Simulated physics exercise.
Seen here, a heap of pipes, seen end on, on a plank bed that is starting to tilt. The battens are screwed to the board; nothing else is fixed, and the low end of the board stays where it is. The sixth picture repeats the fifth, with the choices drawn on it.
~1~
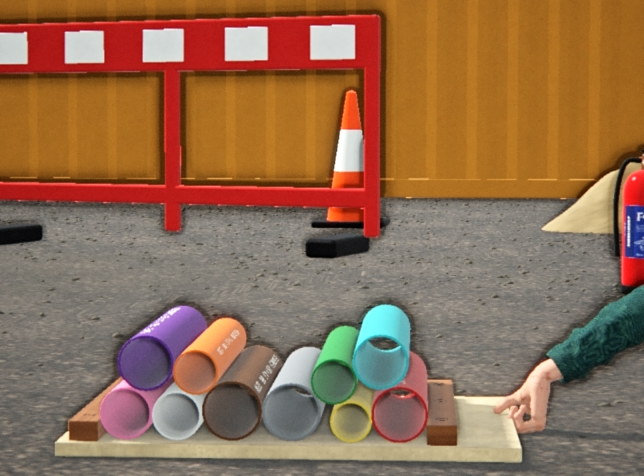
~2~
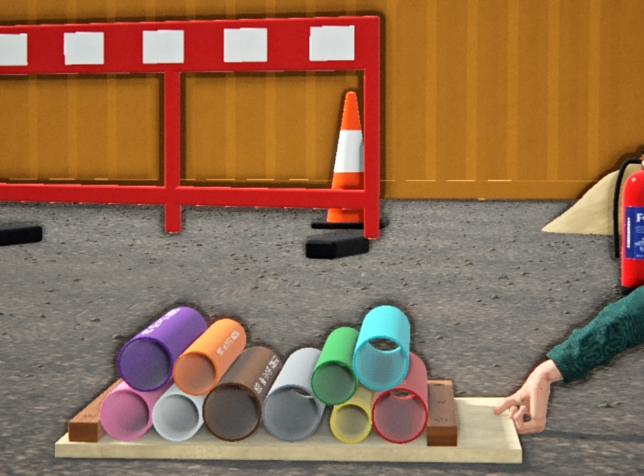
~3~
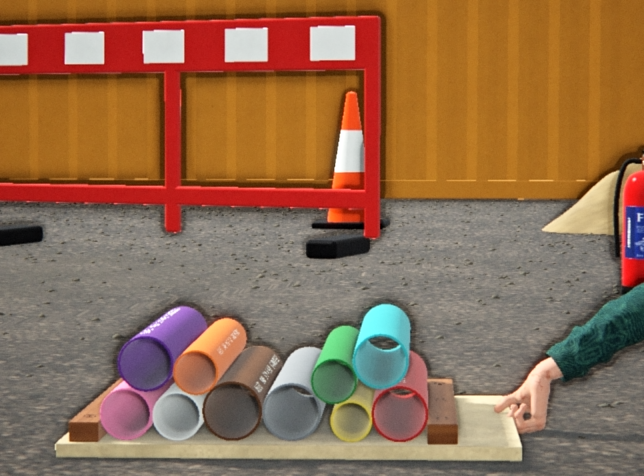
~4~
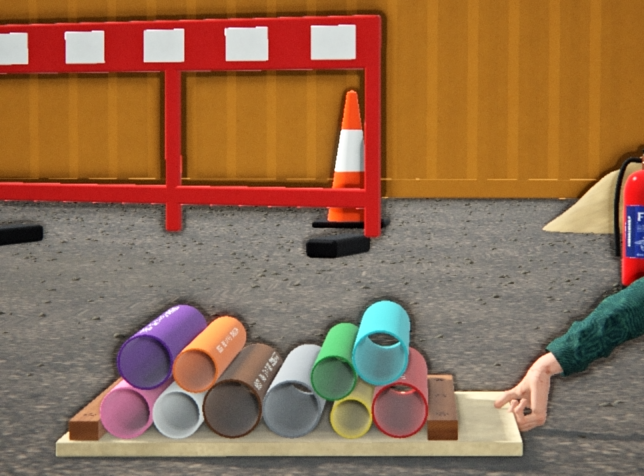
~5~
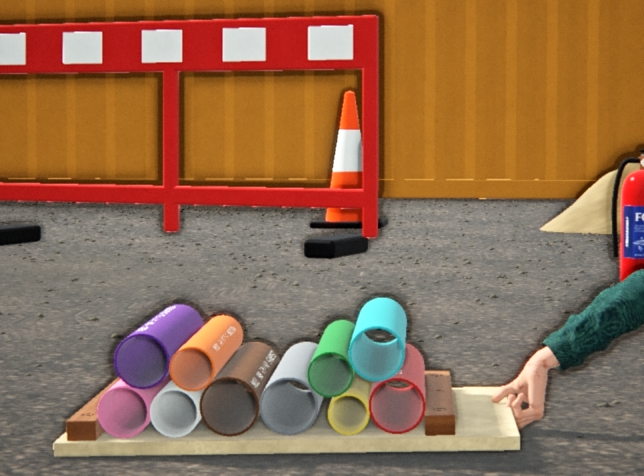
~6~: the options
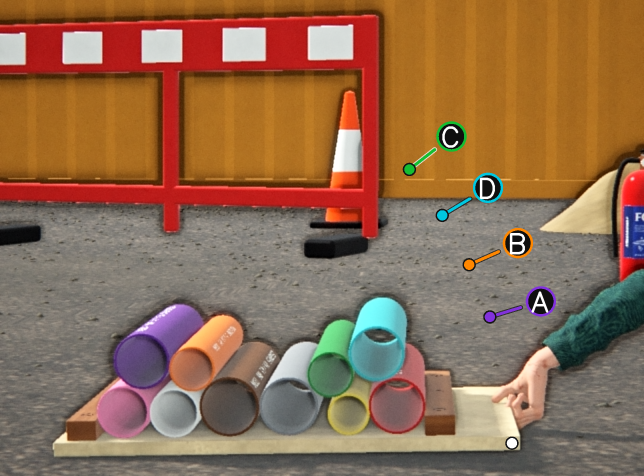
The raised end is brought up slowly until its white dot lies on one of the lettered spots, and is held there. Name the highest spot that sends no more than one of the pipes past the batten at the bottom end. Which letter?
It can be raised to A.
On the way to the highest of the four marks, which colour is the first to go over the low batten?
The purple one.
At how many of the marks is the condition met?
One of the four.
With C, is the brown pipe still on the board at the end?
Yes, with C.
On the copy, A at (490, 317); B at (469, 265); C at (409, 170); D at (442, 216); the white dot at (512, 443).
On A. First, board at 13°.
Then, board at 18°.
Finally, board at 18°, none over the low batten.
By contrast, B two over the low batten (orange, purple); C four over the low batten (orange, green, turquoise, purple); D four over the low batten (orange, green, turquoise, purple).
